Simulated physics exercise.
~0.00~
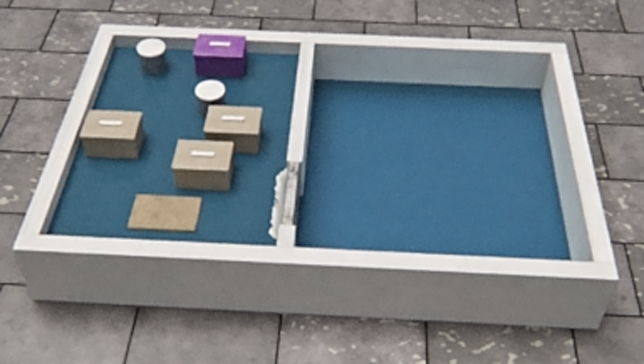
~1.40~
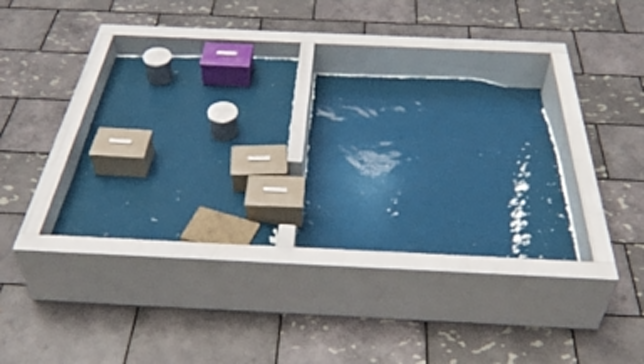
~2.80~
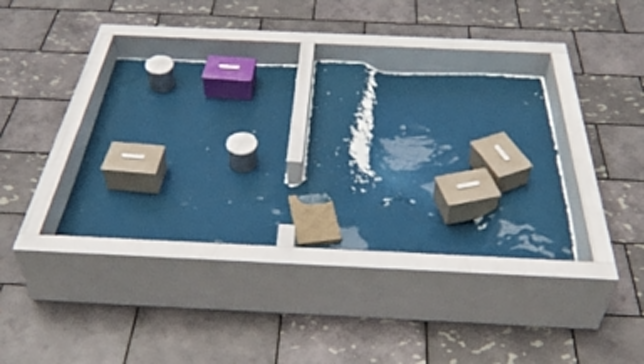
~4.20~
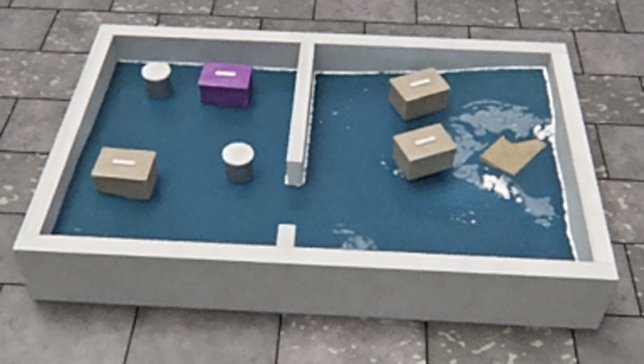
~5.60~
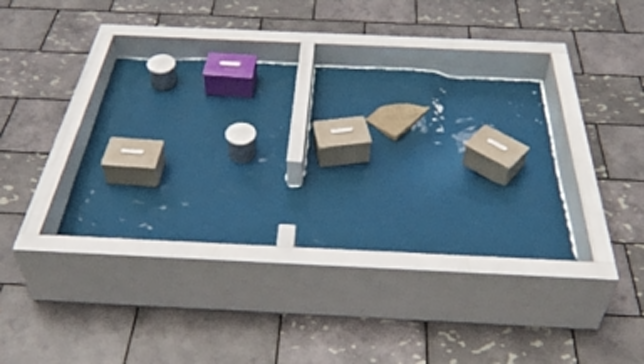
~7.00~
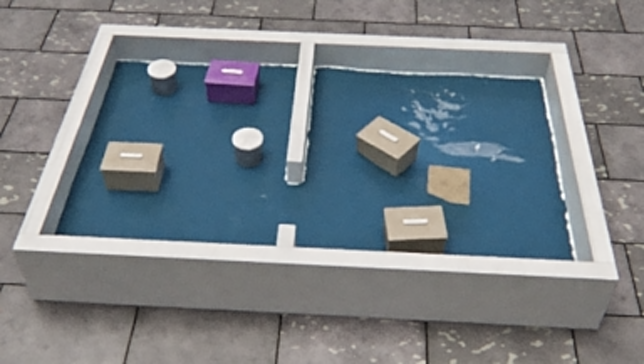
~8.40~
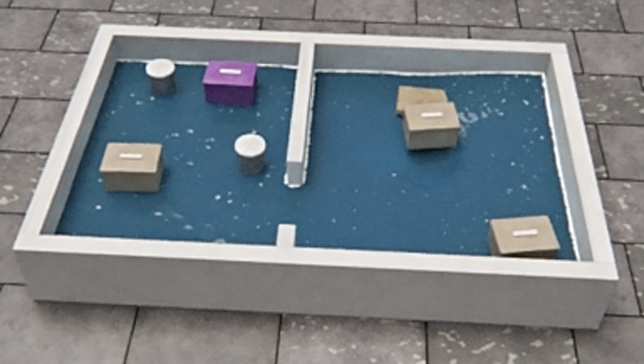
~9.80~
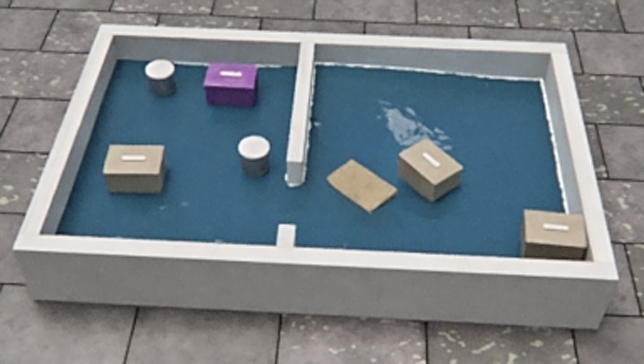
Water carries two tan boxes and a flat board rightward through the gap, leaving the purple box behind.
